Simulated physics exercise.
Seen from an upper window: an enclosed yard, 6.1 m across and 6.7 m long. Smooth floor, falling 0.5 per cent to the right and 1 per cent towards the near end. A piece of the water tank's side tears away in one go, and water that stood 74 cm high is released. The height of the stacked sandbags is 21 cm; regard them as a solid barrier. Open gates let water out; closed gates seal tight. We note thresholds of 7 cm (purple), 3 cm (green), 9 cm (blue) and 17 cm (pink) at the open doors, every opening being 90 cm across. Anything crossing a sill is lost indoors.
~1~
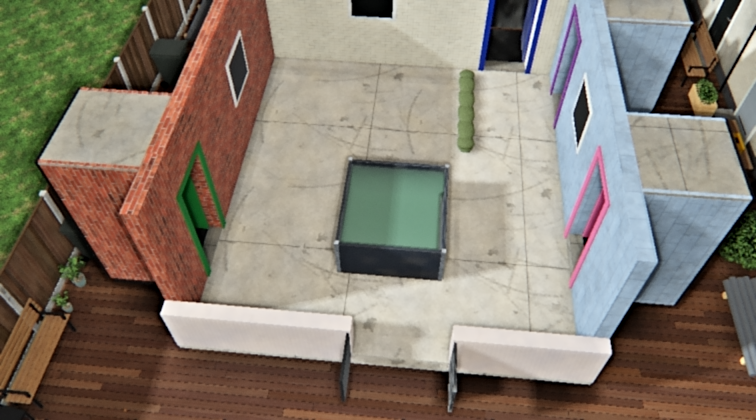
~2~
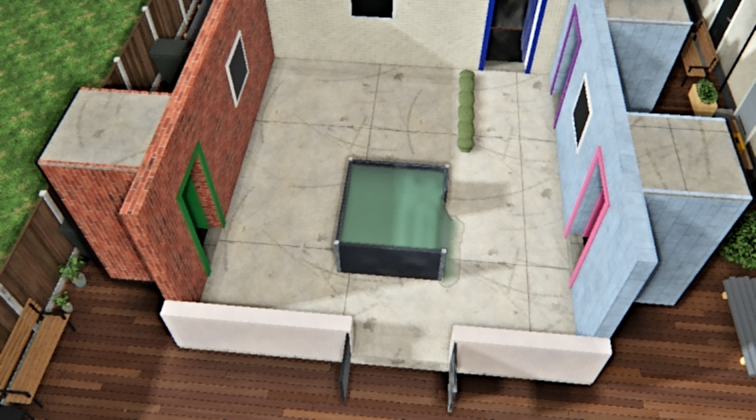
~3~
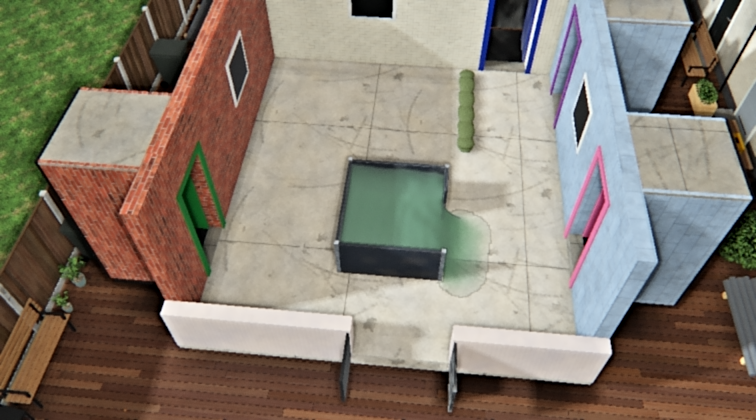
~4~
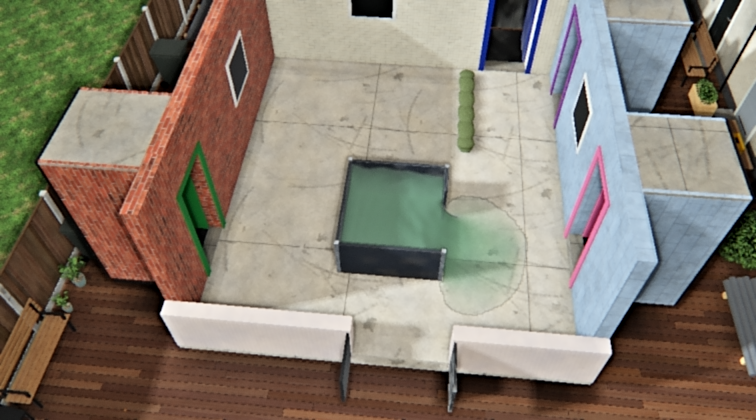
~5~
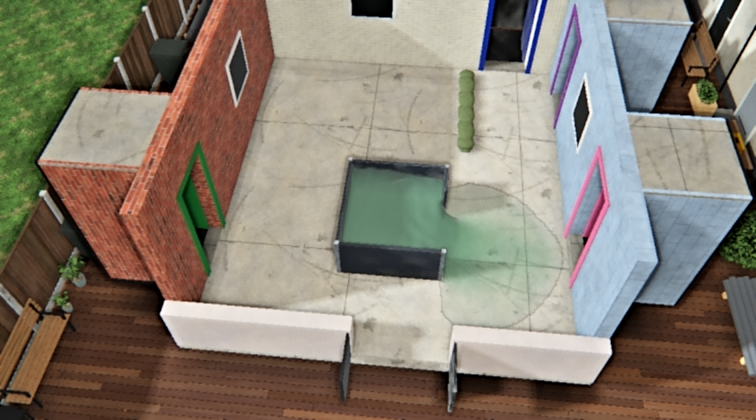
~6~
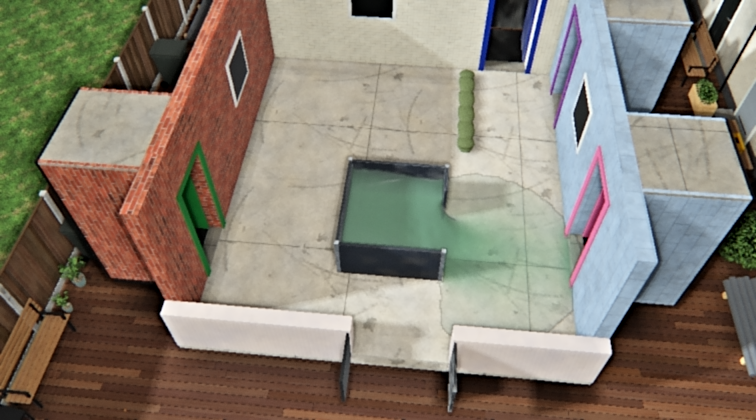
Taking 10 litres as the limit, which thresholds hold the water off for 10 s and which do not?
Result: The purple door lets in more than the cap, the green door lets in more than the cap, the blue door lets in more than the cap, the pink door lets in more than the cap.
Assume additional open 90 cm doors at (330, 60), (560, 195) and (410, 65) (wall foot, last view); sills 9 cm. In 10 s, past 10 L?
Well, the first is on the low side, the second is on the high side, and the third is on the low side.
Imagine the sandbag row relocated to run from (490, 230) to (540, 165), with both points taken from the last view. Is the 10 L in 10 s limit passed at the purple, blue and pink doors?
At the purple door the limit is not reached, at the blue door it is not reached, and at the pink door it is exceeded.
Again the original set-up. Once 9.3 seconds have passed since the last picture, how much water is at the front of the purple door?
Reading: Close to 8.0 cm.
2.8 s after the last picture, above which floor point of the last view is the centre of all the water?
Balance point at about (474, 239).
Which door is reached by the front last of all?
The green door.
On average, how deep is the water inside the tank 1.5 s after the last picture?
28 cm.
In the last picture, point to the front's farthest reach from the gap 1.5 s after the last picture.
I'd put it near pixel (545, 91) of the last picture.
Then, 0.7 s after the last picture water covers 20 % of the floor and is deepest (48 cm) near (569, 359); purple door not reached, green door not reached, blue door not reached, pink door 40 cm at the sill, 104 L in.
Then, 1.5 s after the last picture water covers 20 % of the floor and is deepest (40 cm) near (563, 288); purple door 4 cm at the sill, 0 L in, green door not reached, blue door not reached, pink door 32 cm at the sill, 208 L in.
Then, 2.8 s after the last picture water covers 40 % of the floor and is deepest (23 cm) near (569, 359); purple door 4 cm at the sill, 0 L in, green door not reached, blue door 12 cm at the sill, 1 L in, pink door 21 cm at the sill, 267 L in.
Then, 5.3 s after the last picture water covers 55 % of the floor and is deepest (15 cm) near (546, 357); purple door 10 cm at the sill, 2 L in, green door 7 cm at the sill, 11 L in, blue door 14 cm at the sill, 29 L in, pink door 12 cm at the sill, 275 L in.
Then, 9.3 s after the last picture water covers 75 % of the floor and is deepest (10 cm) near (536, 210); purple door 8 cm at the sill, 40 L in, green door 5 cm at the sill, 32 L in, blue door 8 cm at the sill, 42 L in, pink door 7 cm at the sill, 275 L in.
